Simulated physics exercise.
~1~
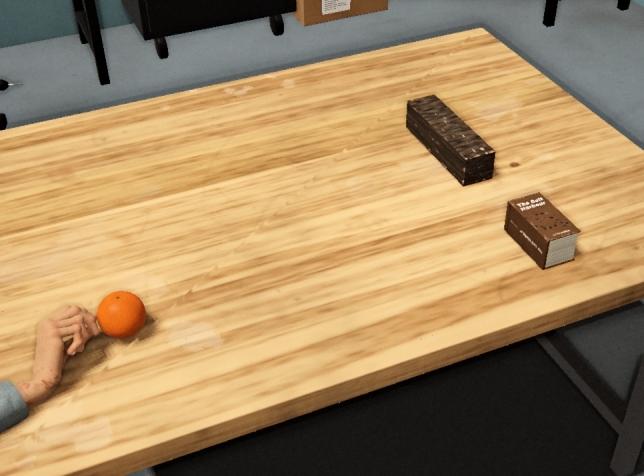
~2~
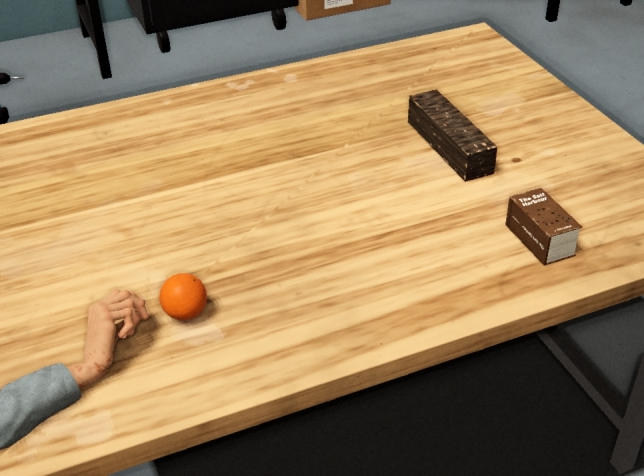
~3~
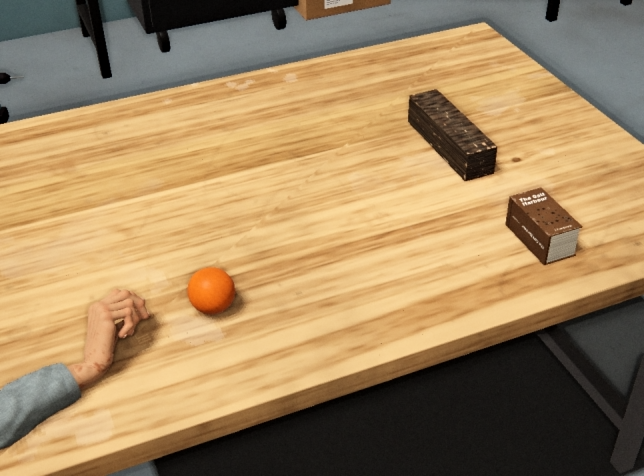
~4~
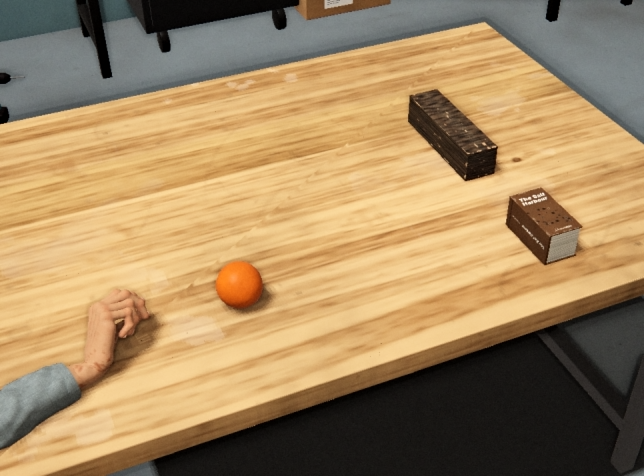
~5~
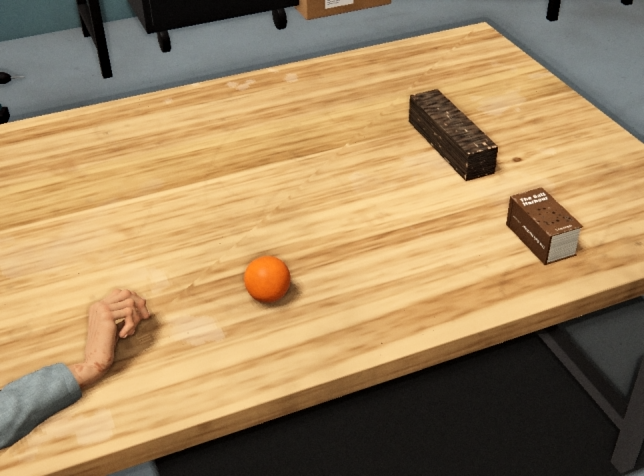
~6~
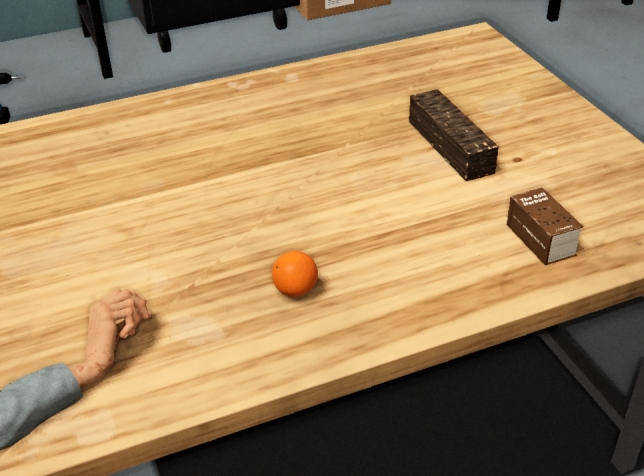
On a light wooden table, an orange sits against a hand at the left, with a long black block and a brown book at the right. The orange rolls away from the hand, which stays resting on the tabletop, and moves steadily rightward and slightly up across the wood toward the middle.
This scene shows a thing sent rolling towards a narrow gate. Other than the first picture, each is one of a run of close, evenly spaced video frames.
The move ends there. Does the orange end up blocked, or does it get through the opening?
Most likely it is thwarted along the way.
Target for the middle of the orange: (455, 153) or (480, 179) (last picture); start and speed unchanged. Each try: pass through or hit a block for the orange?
It meets a block the first time and crosses the gap the second.
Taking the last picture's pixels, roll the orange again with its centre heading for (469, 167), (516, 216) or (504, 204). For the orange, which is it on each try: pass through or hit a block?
Try one: It can't get by; try two: It can't get by; try three: It can't get by.
Then, 0.28 s past the last view, orange heading on near (473, 238).
Then, 0.78 s past the last view, orange coming back near (466, 264).
Then, 1.26 s past the last view, orange coming back near (426, 298).
Finally, the orange bounces off.
